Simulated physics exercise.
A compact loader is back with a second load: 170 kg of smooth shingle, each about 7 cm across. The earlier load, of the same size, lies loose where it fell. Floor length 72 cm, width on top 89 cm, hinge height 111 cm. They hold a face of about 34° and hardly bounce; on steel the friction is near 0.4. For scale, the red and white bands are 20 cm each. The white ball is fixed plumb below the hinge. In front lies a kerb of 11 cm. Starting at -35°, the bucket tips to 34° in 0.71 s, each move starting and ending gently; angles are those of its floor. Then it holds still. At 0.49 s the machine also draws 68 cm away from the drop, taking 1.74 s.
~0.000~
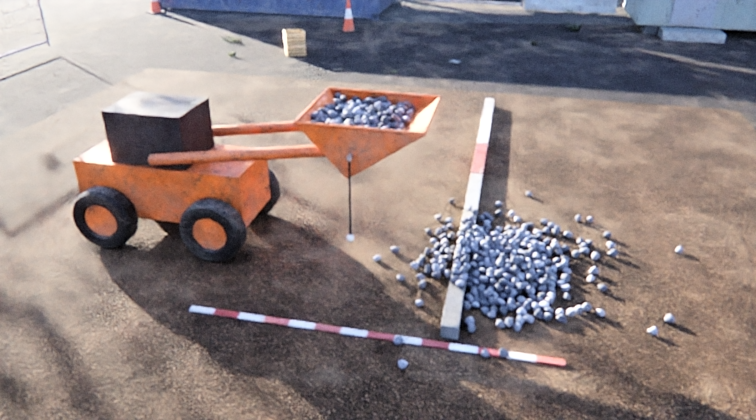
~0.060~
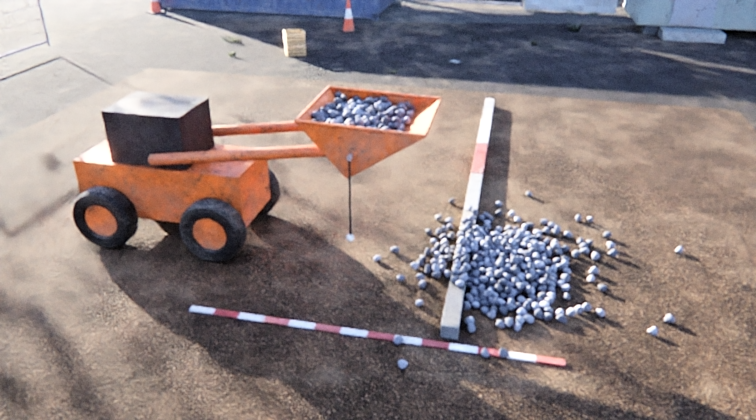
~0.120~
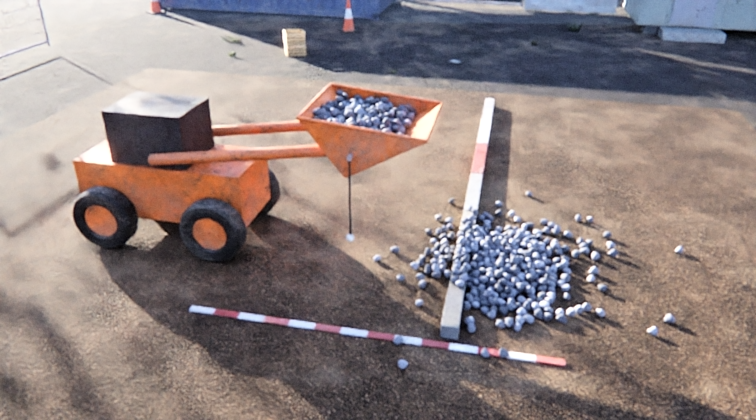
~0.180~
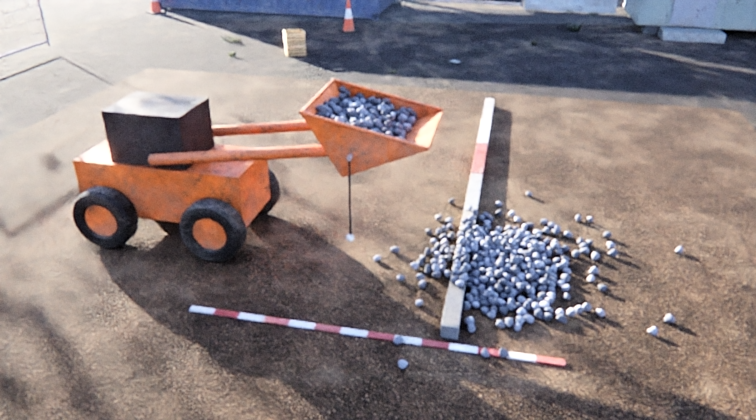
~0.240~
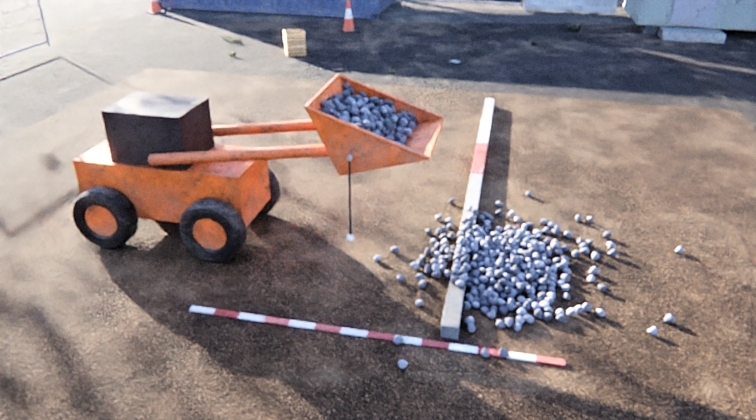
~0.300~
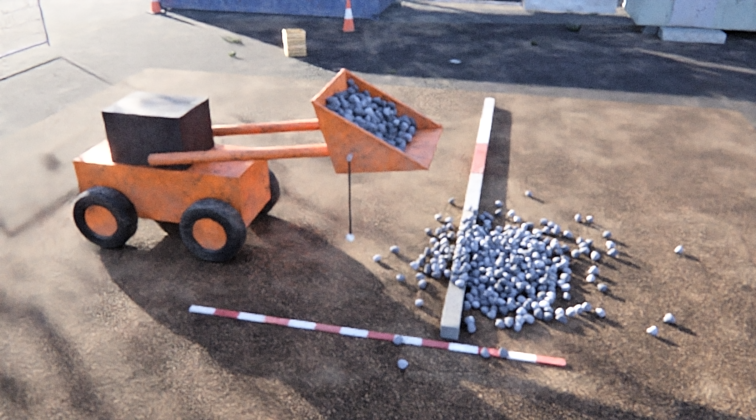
On a paved yard, beside a pile of grey stones scattered around a kerb, an orange wheeled machine stood still while its raised bucket of stones slowly tilted forward, its back edge rising.
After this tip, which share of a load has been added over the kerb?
About 12 per cent.
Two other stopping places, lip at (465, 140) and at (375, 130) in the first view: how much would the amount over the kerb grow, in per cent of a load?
First some 55, then 0 per cent.
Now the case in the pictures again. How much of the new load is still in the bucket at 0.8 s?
About 80 per cent.
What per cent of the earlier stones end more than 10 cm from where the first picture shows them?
About 5 per cent.
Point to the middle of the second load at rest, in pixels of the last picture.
Around (432, 252).
After 0.5 s the floor is at 23°; in per cent of one load, 100 in the bucket, 18 on this side of the kerb, 82 over the kerb; the foremost stones are at (627, 264).
After 0.8 s the floor is at 34°; in per cent of one load, 81 in the bucket, 37 on this side of the kerb, 82 over the kerb; the foremost stones are at (627, 264).
After 2.7 s the floor is at 34°; in per cent of one load, 0 in the bucket, 106 on this side of the kerb, 94 over the kerb; the foremost stones are at (627, 264).
After 5.1 s the floor is at 34°; in per cent of one load, 0 in the bucket, 106 on this side of the kerb, 94 over the kerb; the foremost stones are at (627, 264). Net gain over the kerb, 12.
